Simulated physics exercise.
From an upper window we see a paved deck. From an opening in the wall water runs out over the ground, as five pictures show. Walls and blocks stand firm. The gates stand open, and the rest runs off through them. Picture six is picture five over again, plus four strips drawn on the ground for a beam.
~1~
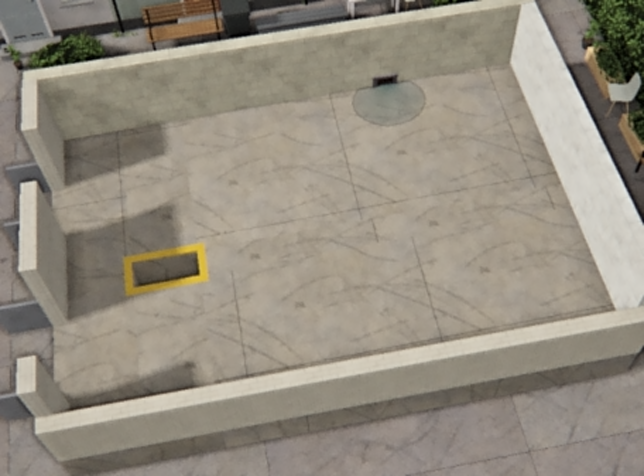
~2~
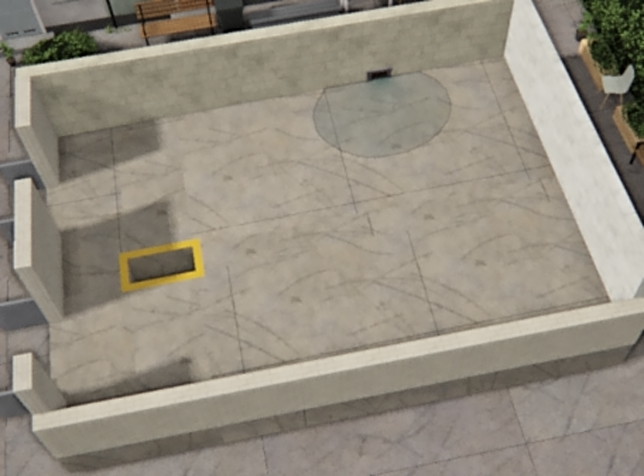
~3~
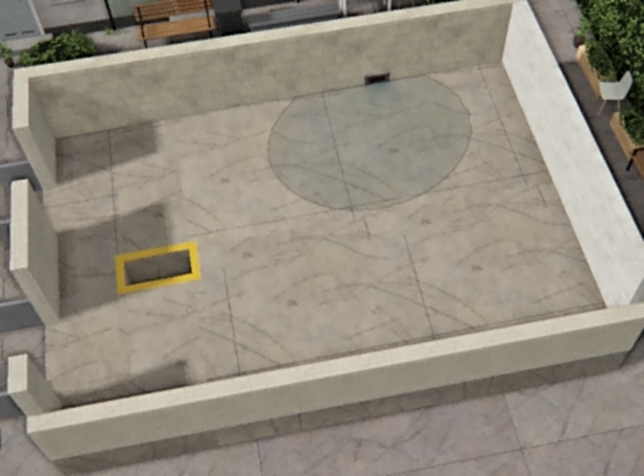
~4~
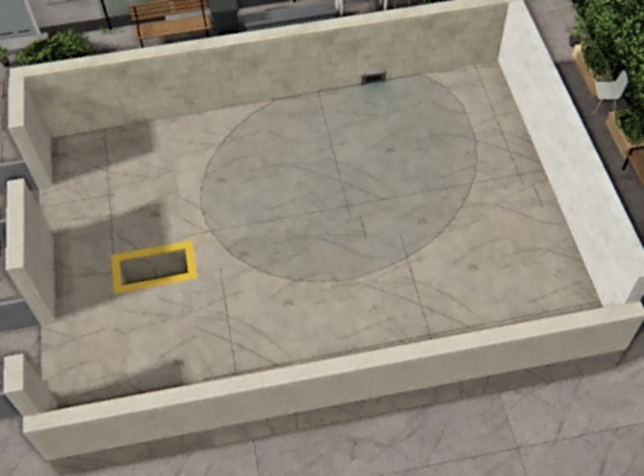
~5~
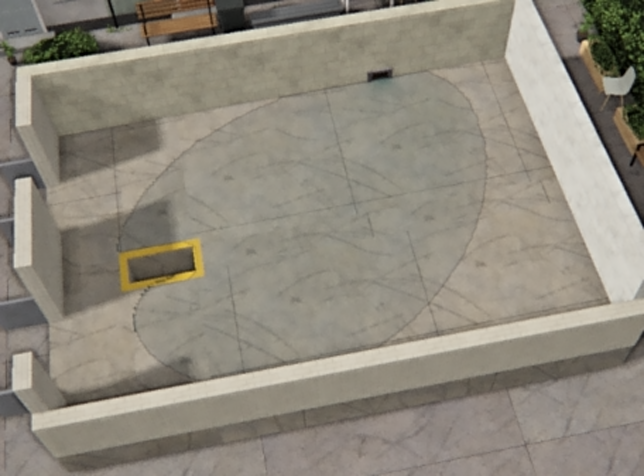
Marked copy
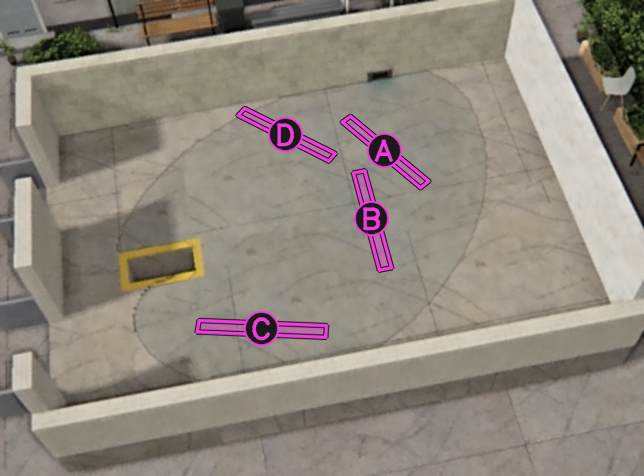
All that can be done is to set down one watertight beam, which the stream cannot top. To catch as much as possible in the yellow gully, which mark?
Position C.
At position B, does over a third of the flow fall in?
No, it does not.
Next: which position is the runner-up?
Position B.
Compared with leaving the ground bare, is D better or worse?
Position D is worse.
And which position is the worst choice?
D.
In magenta, A from (346, 119) to (424, 184); B from (385, 268) to (359, 171); C from (198, 326) to (326, 331); D from (241, 111) to (332, 157).
With A, about 14 % of the stream goes into the yellow gully, about 86 % out by the gates.
With B, about 22 % of the stream goes into the yellow gully, about 78 % out by the gates.
With C, about 34 % of the stream goes into the yellow gully, about 66 % out by the gates.
With D, about 10 % of the stream goes into the yellow gully, about 90 % out by the gates.
